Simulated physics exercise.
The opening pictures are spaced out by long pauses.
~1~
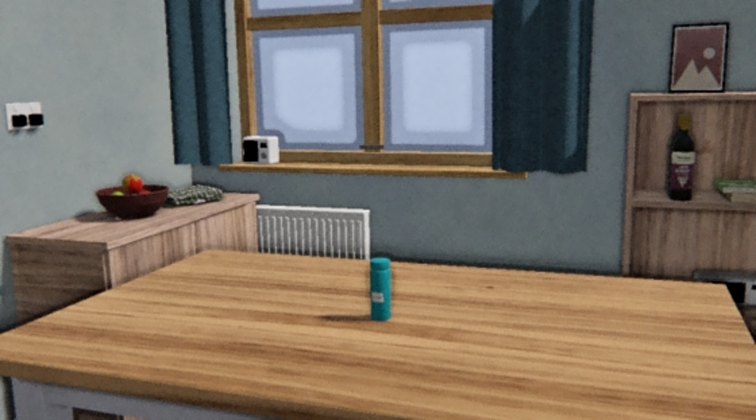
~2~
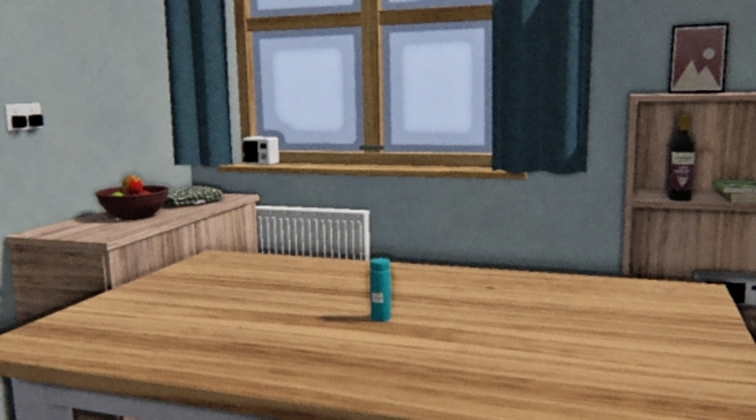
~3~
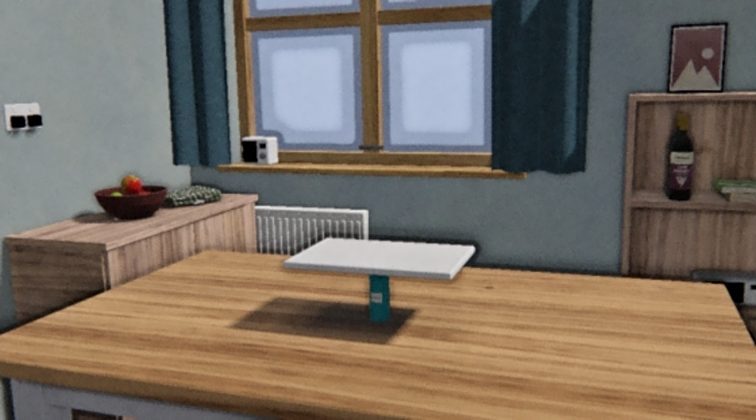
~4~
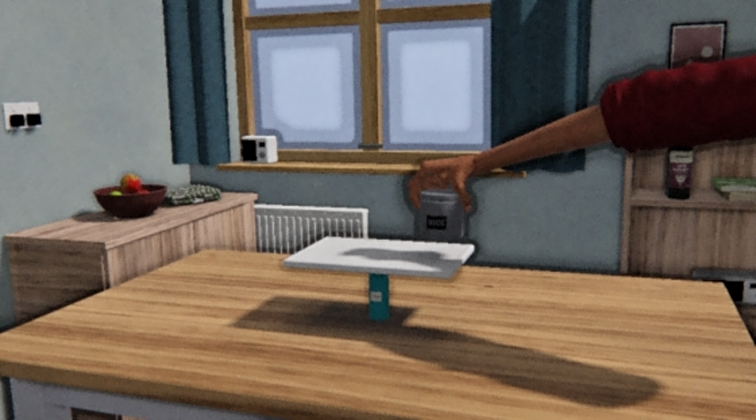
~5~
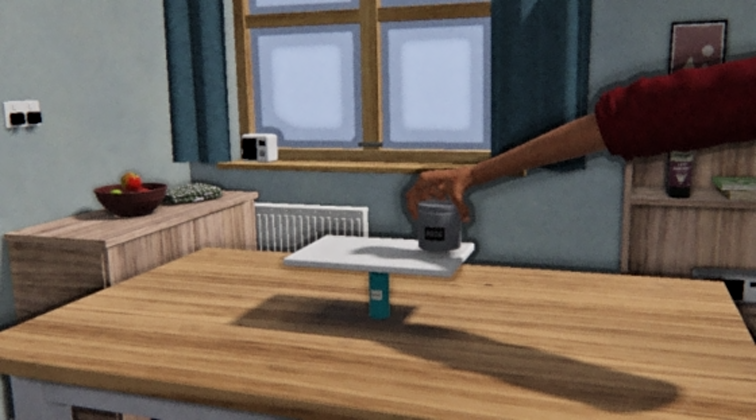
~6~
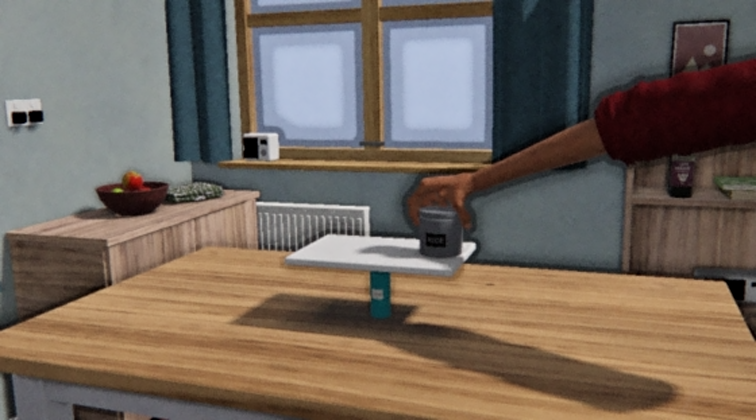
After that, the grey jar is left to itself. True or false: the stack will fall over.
True.
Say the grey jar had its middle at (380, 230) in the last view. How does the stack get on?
What happens next is that it remains standing.
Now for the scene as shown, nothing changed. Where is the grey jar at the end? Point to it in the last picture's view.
It ends near (504, 302).
Then, 0.30 s later than the last frame, grey jar now fallen; white lid tilted by 46°.
Then, 0.50 s later than the last frame, white lid tilted by 35°; turquoise shaker tilted by 20°.
Then, 0.60 s later than the last frame, white lid and turquoise shaker now fallen.
Then, 0.90 s later than the last frame, things are still on the move.
When it is over, fallen, grey jar, white lid and turquoise shaker. End places, in pixels of the last picture, grey jar near (504, 302). The stack gives way.
